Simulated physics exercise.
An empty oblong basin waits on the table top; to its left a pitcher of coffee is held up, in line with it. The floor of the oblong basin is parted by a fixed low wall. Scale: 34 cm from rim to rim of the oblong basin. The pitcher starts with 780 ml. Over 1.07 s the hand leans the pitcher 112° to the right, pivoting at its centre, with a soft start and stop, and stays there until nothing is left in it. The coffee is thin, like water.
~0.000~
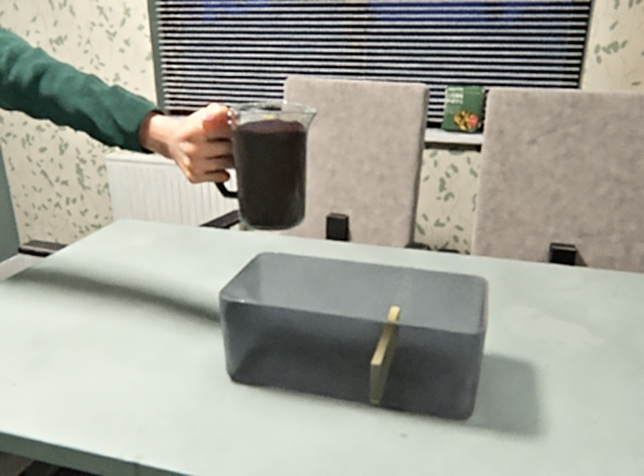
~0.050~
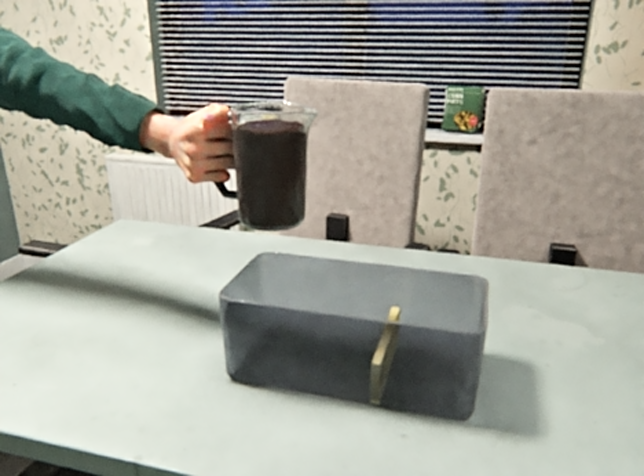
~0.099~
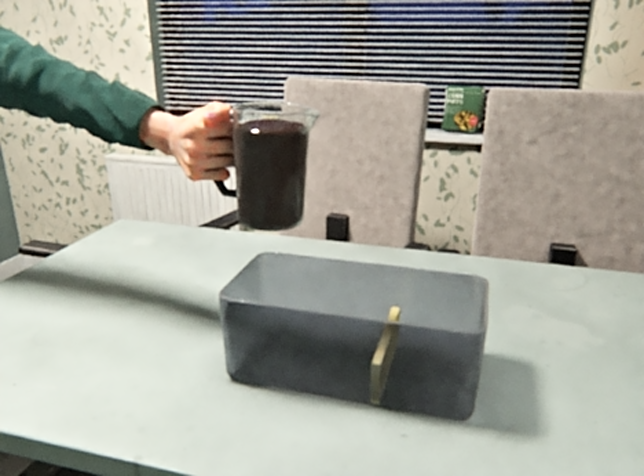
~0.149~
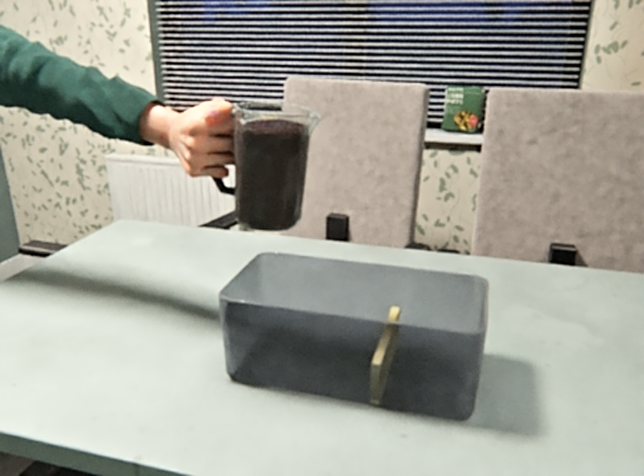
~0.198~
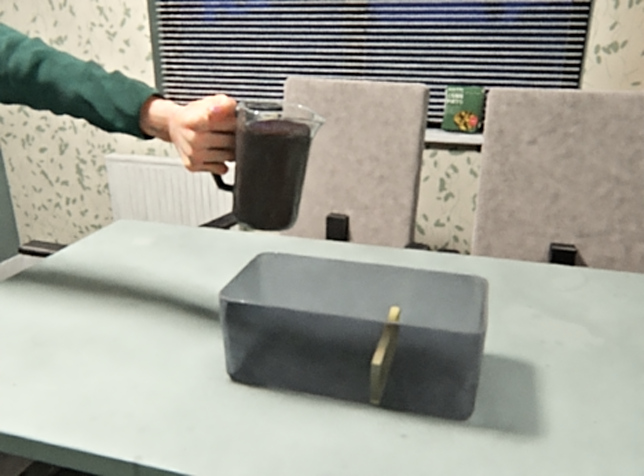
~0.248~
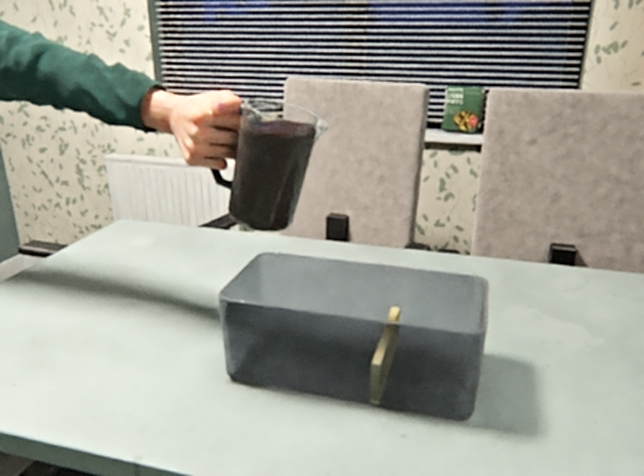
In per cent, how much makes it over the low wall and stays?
About 35 per cent.
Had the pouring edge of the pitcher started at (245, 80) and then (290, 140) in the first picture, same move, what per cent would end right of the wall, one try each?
In turn about 5 and 5 per cent.
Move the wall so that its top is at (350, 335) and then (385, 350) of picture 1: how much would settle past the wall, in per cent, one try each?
First 95, then 50 per cent.
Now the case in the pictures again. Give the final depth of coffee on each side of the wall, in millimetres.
Some 14 mm on the left and 14 mm on the right.
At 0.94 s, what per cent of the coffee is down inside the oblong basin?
Some 46 per cent.
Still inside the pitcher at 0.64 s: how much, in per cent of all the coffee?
Near 84 in a hundred.
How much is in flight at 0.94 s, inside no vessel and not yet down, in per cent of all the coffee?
Near 22 in a hundred.
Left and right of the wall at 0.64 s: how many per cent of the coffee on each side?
Left about 0, right about 2.
Then, 0.64 s in, the tilt is 74° and 84 per cent is still to pour, 0 is left of the wall and 2 right of it.
Then, 0.94 s in, the tilt is 108° and 32 per cent is still to pour, 20 is left of the wall and 26 right of it.
Then, 1.24 s in, the tilt is 112° and 1 per cent is still to pour, 60 is left of the wall and 35 right of it.
Then, 1.57 s in, the tilt is 112° and 0 per cent is still to pour, 63 is left of the wall and 35 right of it.
Finally, 64 per cent lies left of the wall, 35 right of it and 1 outside.
